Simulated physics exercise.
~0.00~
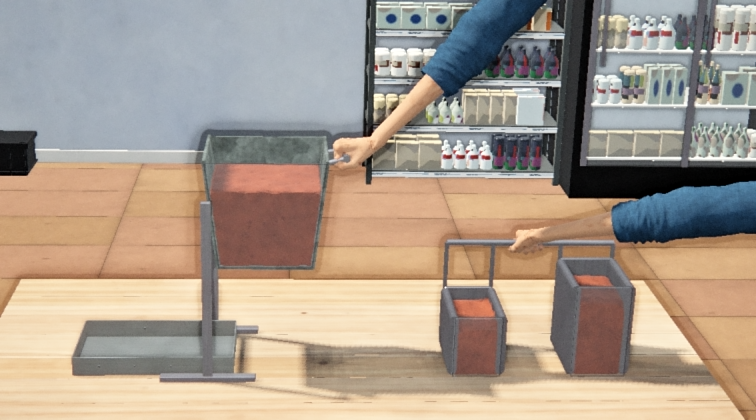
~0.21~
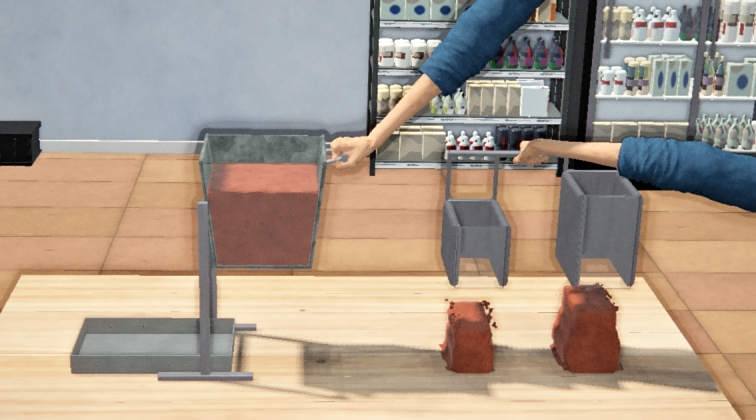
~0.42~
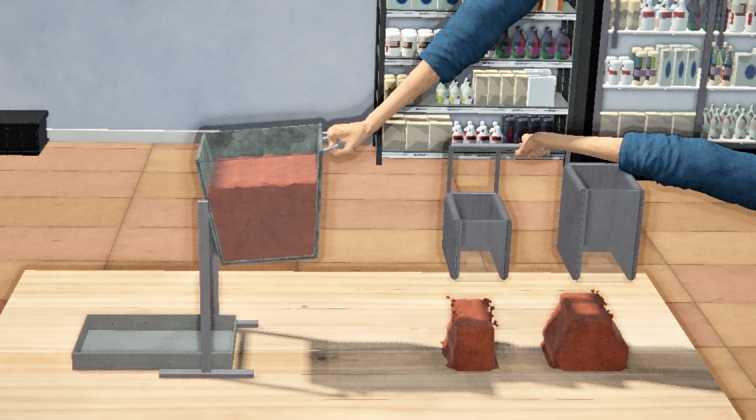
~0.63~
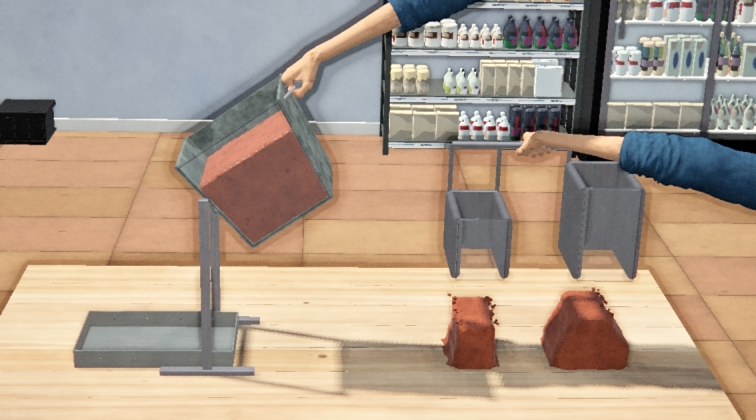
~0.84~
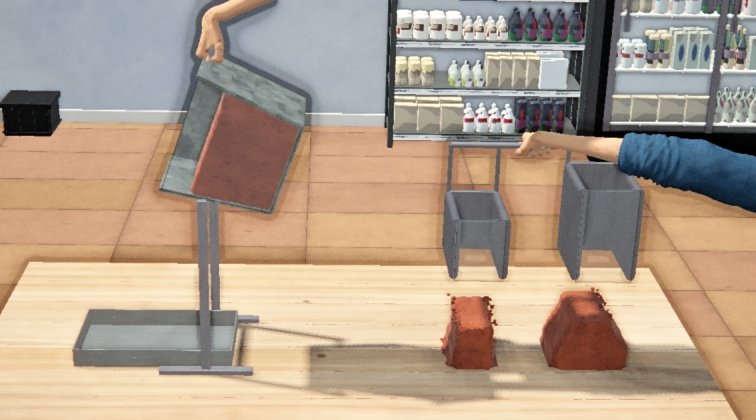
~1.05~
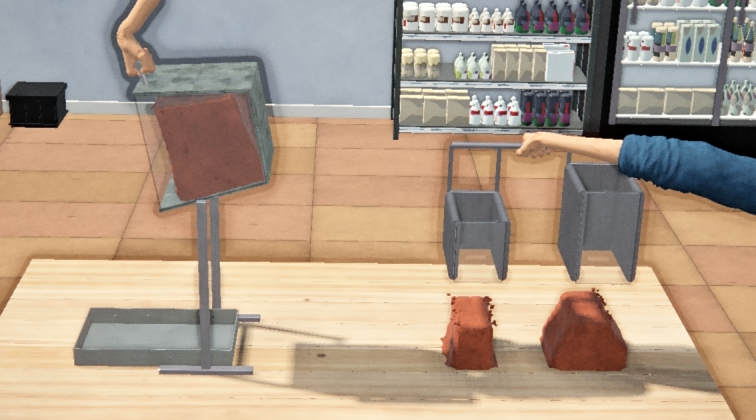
Shop table, one hand lifting casings off two red clay blocks, the larger slumping, then another tilting a tub of clay leftward.
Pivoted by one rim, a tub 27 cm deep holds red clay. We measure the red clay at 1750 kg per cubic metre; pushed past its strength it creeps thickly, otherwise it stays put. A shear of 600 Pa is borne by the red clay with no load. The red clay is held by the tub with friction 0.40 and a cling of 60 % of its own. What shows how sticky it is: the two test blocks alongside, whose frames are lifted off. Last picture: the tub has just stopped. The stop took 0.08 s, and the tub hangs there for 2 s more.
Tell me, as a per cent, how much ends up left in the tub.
Close to 29 % is left.
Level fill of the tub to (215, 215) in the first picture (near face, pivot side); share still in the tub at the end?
50 %.
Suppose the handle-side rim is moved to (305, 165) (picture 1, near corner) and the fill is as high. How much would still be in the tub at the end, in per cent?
The tub would keep roughly 40 percent.
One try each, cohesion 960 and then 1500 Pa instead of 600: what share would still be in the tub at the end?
35 %, then 25 %.
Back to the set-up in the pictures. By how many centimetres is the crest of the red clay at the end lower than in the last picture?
About 16 cm.
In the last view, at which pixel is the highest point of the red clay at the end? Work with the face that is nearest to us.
Around (218, 161).
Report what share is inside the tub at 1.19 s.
It comes to about 80 percent of the start.
After 1.19 s, the tub is at 100 degrees and holds 80 %.
After 1.36 s, the tub is at 100 degrees and holds 41 %.
After 1.53 s, the tub is at 100 degrees and holds 35 %.
After 1.70 s, the tub is at 100 degrees and holds 33 %.
After 3.05 s, at the end, the tub is at 100 degrees and holds 29 %.
